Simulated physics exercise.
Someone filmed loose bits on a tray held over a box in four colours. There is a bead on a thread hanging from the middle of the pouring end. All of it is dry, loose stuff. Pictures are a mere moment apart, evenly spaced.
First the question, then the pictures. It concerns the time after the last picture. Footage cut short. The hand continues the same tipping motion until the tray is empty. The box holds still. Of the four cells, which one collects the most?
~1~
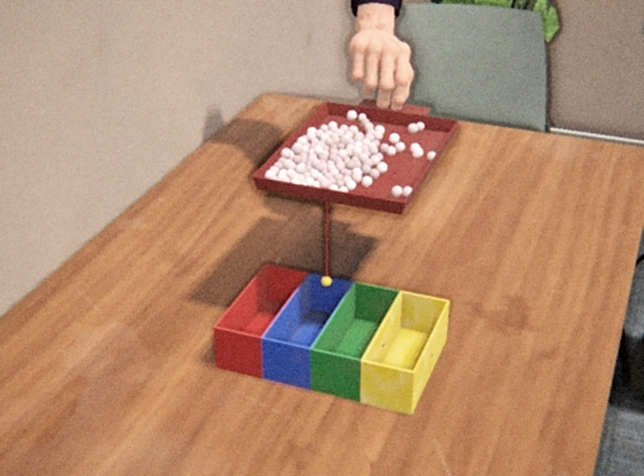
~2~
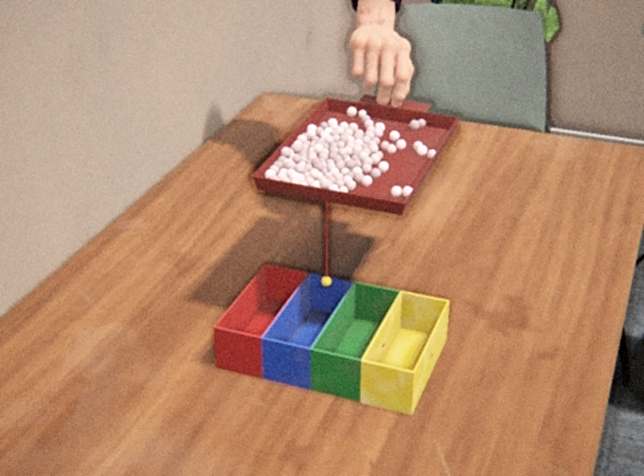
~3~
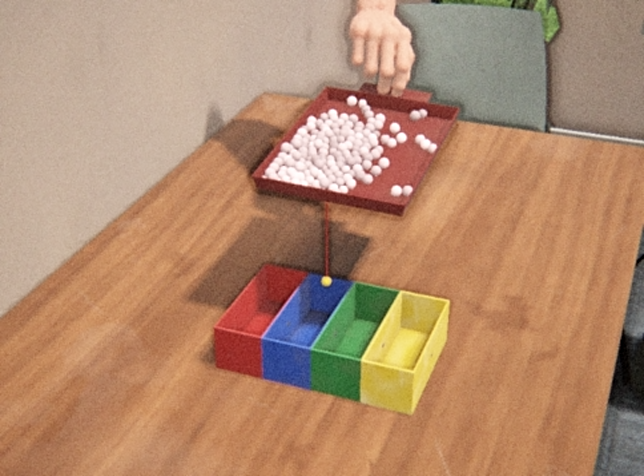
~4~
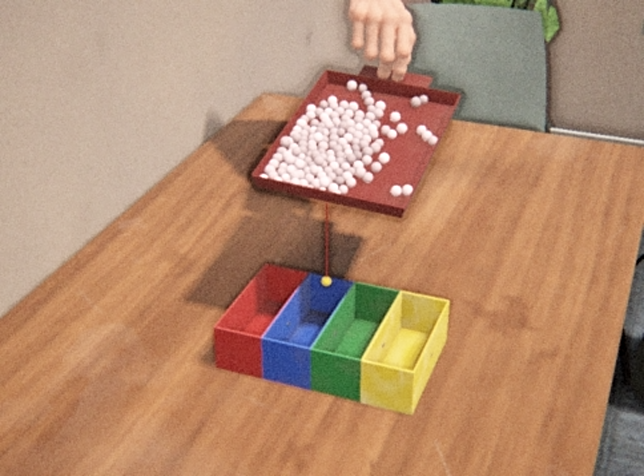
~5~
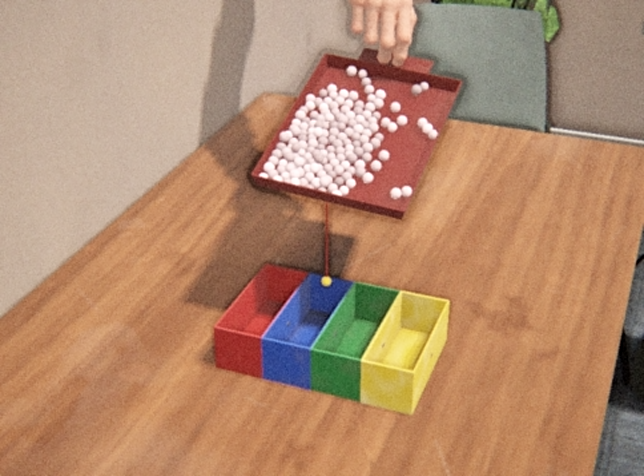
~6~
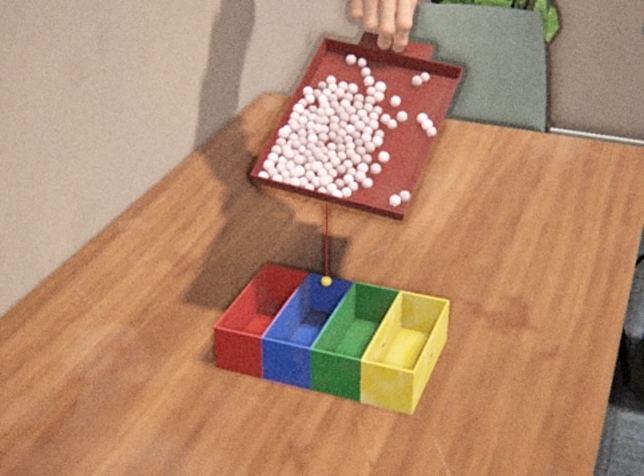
The green one collects the most.
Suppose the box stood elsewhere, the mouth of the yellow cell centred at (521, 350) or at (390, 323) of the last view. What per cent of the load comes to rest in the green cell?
Roughly 0% on the first try and 30% on the second.
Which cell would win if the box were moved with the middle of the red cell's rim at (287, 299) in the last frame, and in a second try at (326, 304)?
Green, then that blue cell.
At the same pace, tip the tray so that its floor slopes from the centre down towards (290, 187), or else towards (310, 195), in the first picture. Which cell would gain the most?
Red, then the red cell.
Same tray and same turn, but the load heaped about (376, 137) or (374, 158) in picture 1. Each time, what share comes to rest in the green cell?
That would be 30 per cent, and then 40 per cent.
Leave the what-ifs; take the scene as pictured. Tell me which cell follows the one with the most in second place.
Rank 2: The yellow cell.
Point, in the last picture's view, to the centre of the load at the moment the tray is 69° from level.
The middle of the pieces lands at roughly (348, 186).
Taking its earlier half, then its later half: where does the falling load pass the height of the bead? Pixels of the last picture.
Half one: (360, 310), half two: (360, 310).
Soon after the last picture, tray tipped steeply; most on the tray; a stray few in the yellow cell; a stray few in the green cell; a small part falling or outside the box.
A little later, tray tipped past a quarter turn; a stray few on the tray; about a third in the green cell; about a quarter in the yellow cell; a small part in the blue cell; a stray few in the red cell; about a quarter falling or outside the box.
Later still, tray tipped past a quarter turn; about half in the green cell; about a quarter in the yellow cell; about a quarter in the blue cell; a stray few in the red cell; a small part falling or outside the box.
By the end, tray tipped past a quarter turn; about half in the green cell; about a quarter in the yellow cell; about a quarter in the blue cell; a stray few in the red cell; a small part outside the box.
